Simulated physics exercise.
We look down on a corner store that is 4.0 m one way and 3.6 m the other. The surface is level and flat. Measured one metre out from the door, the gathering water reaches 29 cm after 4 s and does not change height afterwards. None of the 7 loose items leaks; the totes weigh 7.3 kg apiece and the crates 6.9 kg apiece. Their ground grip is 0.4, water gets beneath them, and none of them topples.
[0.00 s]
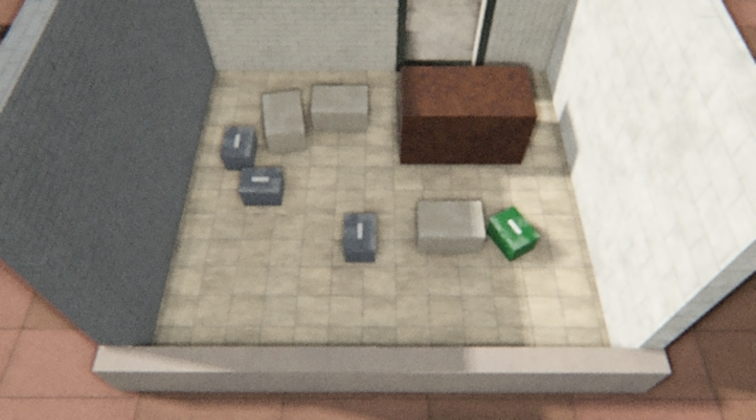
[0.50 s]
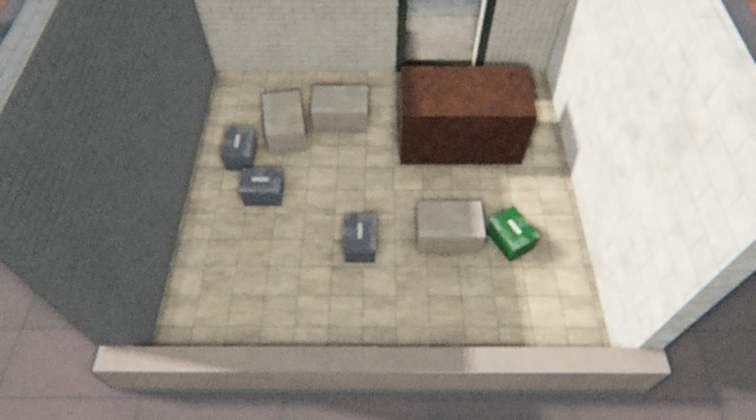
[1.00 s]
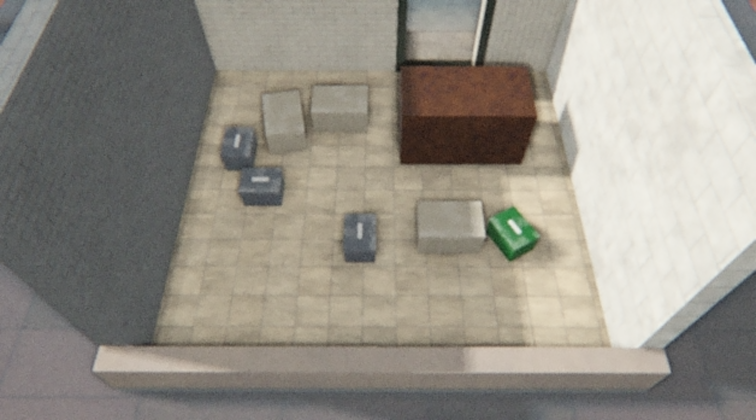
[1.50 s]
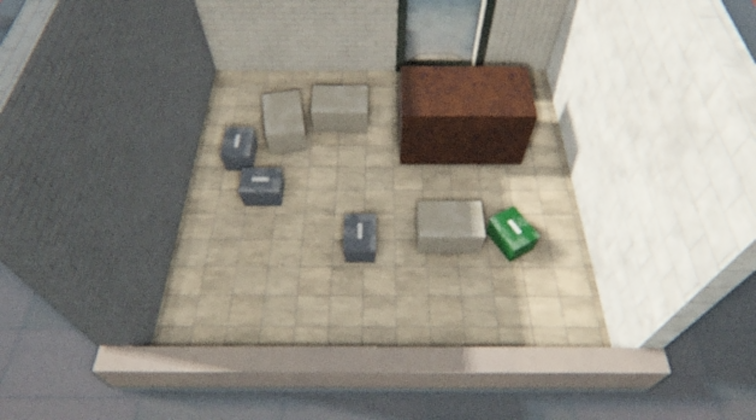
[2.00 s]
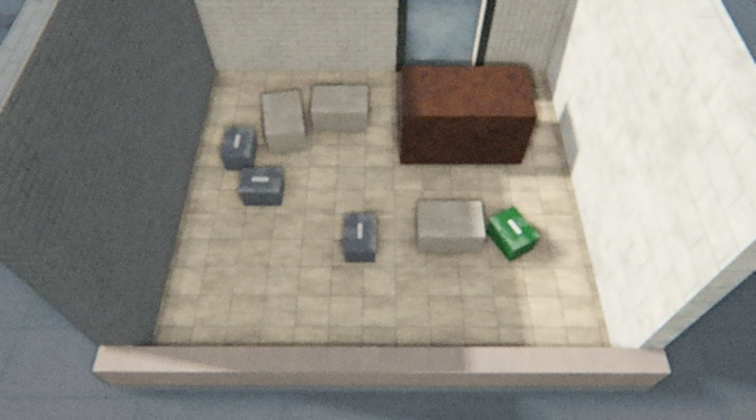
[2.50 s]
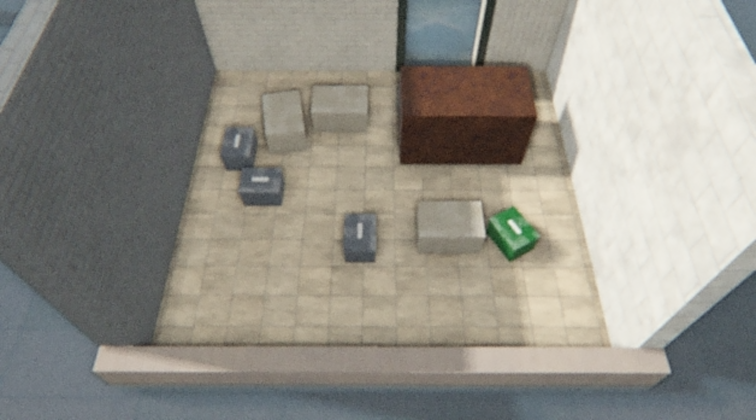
The boxes and green tote stay still while the ground outside turns from reddish to blue-grey.
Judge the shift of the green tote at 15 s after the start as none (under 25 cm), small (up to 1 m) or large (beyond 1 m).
It is small.
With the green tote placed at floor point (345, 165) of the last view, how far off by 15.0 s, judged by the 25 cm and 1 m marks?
I'd say it goes a long distance.
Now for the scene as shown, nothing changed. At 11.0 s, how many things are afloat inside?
I get 7.
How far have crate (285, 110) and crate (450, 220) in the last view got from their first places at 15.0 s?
Net displacement, in order: 300 cm; 140 cm.
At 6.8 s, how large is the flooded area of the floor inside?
Wet area: Approx. 12 m2.
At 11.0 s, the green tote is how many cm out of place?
Displacement by then near 100 cm.
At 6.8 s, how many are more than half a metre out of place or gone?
By then the count is 4.
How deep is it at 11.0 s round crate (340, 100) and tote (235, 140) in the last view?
Close to 9 and 9 centimetres.
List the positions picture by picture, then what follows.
In the first picture, the green tote at (515, 227), on the bottom; 0.0 m2 under water; 0 of 7 have shifted.
In the second picture, the green tote at (515, 227), on the bottom; 0.0 m2 under water; 0 of 7 have shifted.
In the third picture, the green tote at (515, 227), on the bottom; water covers 0.0 m2; 0 of 7 have shifted.
In the fourth picture, the green tote at (515, 227), on the bottom; 0.0 m2 under water; 0 of 7 have shifted.
In the fifth picture, the green tote at (515, 227), on the bottom; 0.2 m2 under water; 0 of 7 have shifted.
In the sixth picture, the green tote at (515, 227) rests on the ground; 0.7 m2 under water; 0 of 7 have shifted.
After 3.5 s the green tote is near (515, 227), 0.0 m from its start, aground; 0 afloat.
After 6.8 s the green tote is near (507, 238), 0.1 m from its start, aground; 2 afloat.
After 11.0 s the green tote is near (496, 314), 0.9 m from its start, afloat; 7 afloat.
After 15.0 s the green tote is near (521, 292), 0.7 m from its start, afloat; 7 afloat.
